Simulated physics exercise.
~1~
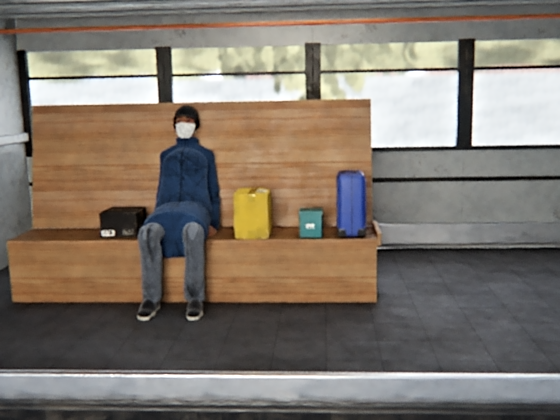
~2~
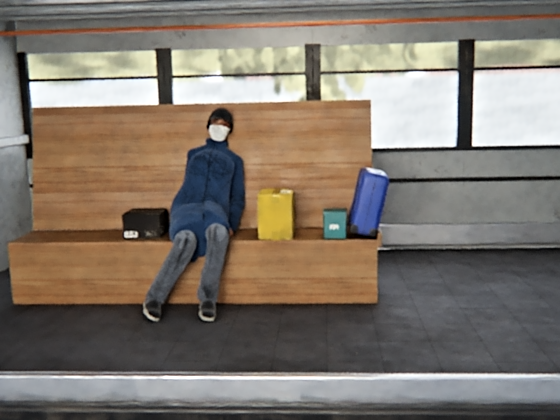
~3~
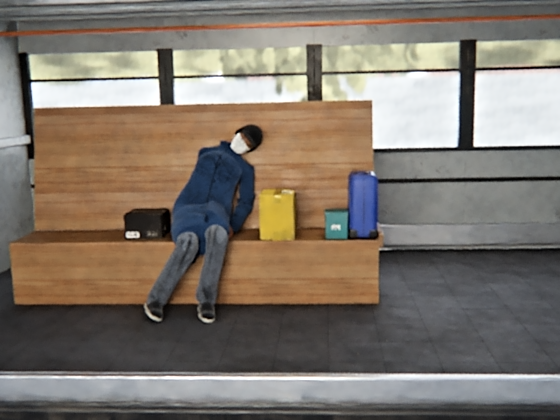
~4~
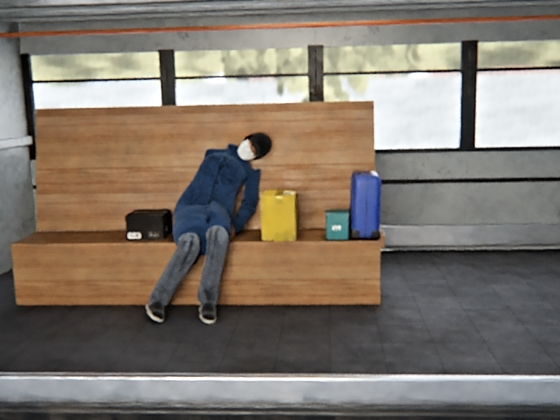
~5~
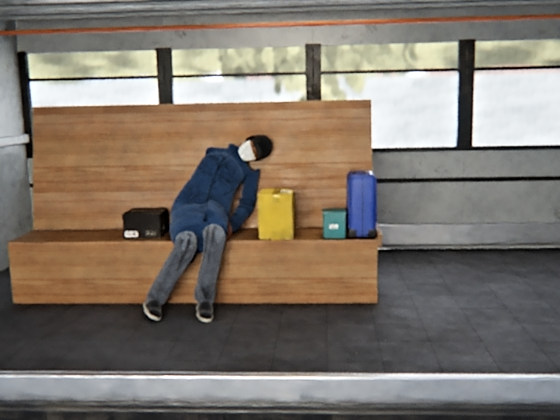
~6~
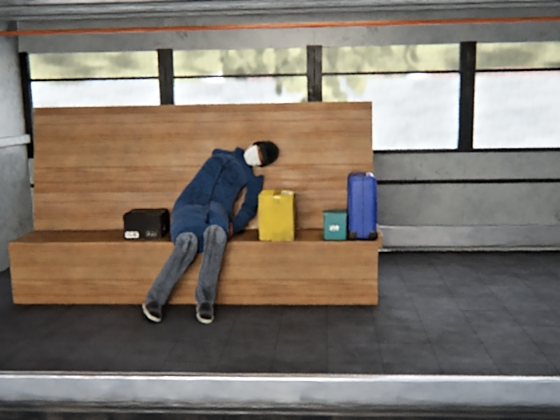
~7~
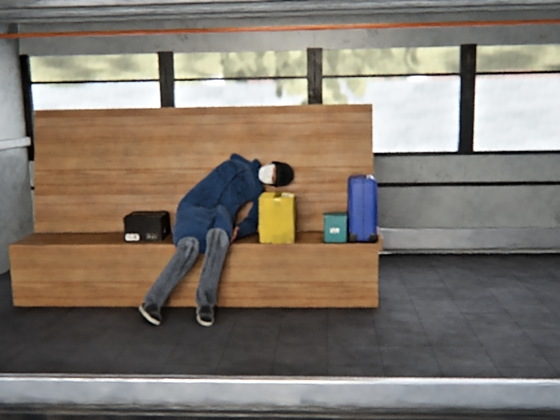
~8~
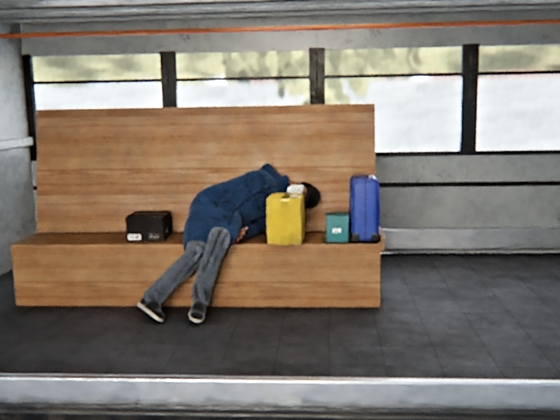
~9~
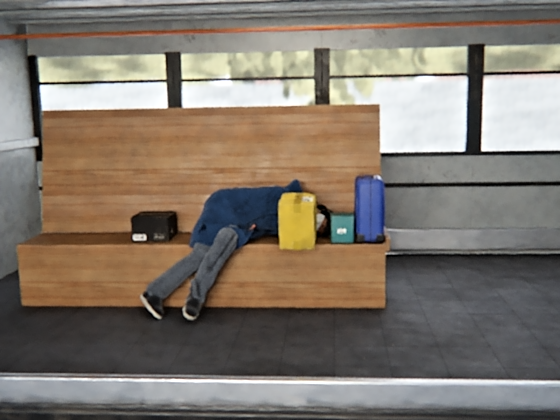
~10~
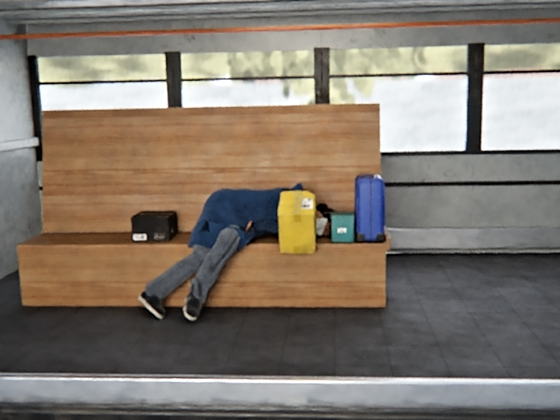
A masked passenger in a blue coat slumped sideways to the right on a wooden bench, sinking down until their head was hidden behind a yellow pack, which shifted right and ended up leaning at the seat's front edge, while the blue case briefly tipped but stayed on.
